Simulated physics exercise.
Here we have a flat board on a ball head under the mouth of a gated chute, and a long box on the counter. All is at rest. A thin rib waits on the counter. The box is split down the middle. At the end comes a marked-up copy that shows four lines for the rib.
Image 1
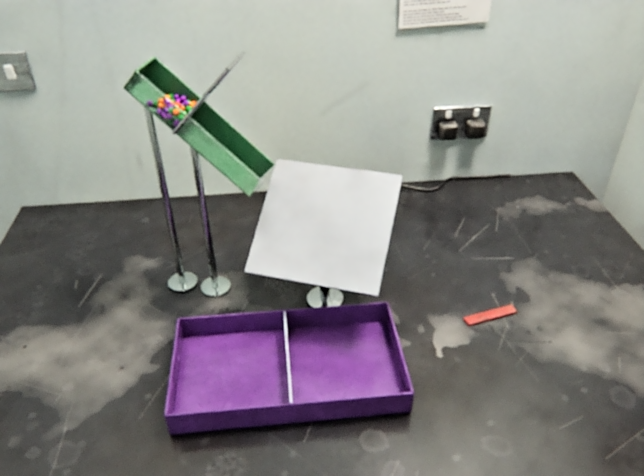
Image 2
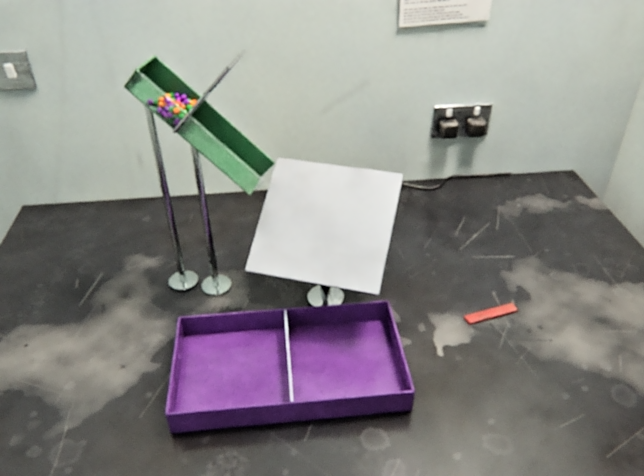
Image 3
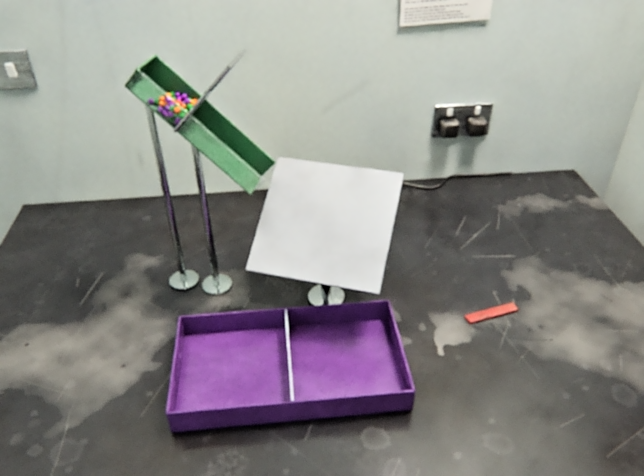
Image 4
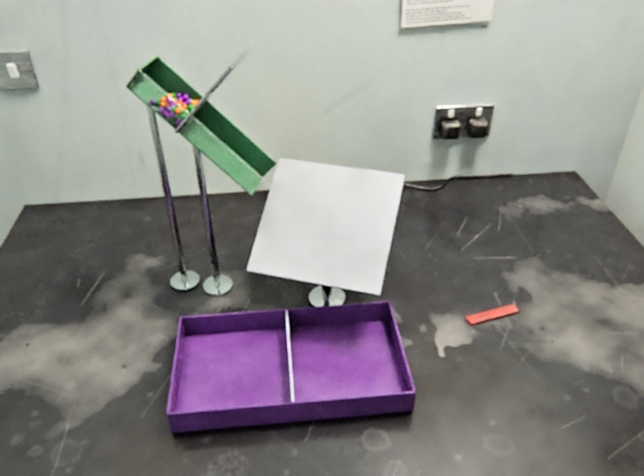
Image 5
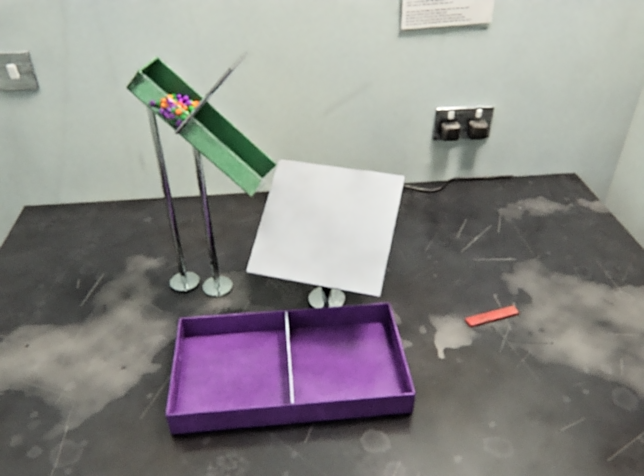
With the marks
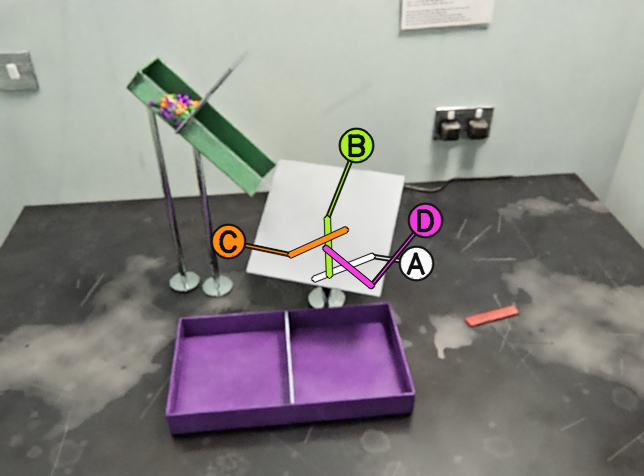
In the video, colourful beads sit behind a gate in a sloping green chute, beside a tilted white board and above a divided purple box on a dark counter, with a red strip lying to the right; nothing visibly moves.
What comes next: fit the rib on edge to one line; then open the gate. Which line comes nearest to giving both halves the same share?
Choose A.
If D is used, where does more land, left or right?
Right.
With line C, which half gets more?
The left half.
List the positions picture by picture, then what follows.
The first frame shows load behind the gate (176, 109), round plastic beads; lip of the chute (255, 187), sloping fairly steeply.
The second frame shows middle of the board (325, 222), tilted fairly steeply; middle of its low edge (310, 282); of its high edge (339, 166).
The third frame shows front corners of the box (167, 413) and (414, 390); front end of its middle wall (293, 401).
The fourth frame shows middle of the load (179, 108); lip (258, 186).
The fifth frame shows middle of the load (179, 109); lip (258, 187).
On the marked copy, line A from (372, 256) to (314, 278); line B from (327, 218) to (329, 274); line C from (345, 229) to (290, 254); line D from (325, 248) to (371, 285).
Choosing A, of what is caught, roughly two thirds in the left half, roughly a third in the right.
Choosing B, of what is caught, roughly a quarter in the left half, the larger part in the right.
Choosing C, of what is caught, the larger part in the left half, about a tenth in the right.
Choosing D, of what is caught, roughly a quarter in the left half, the larger part in the right.
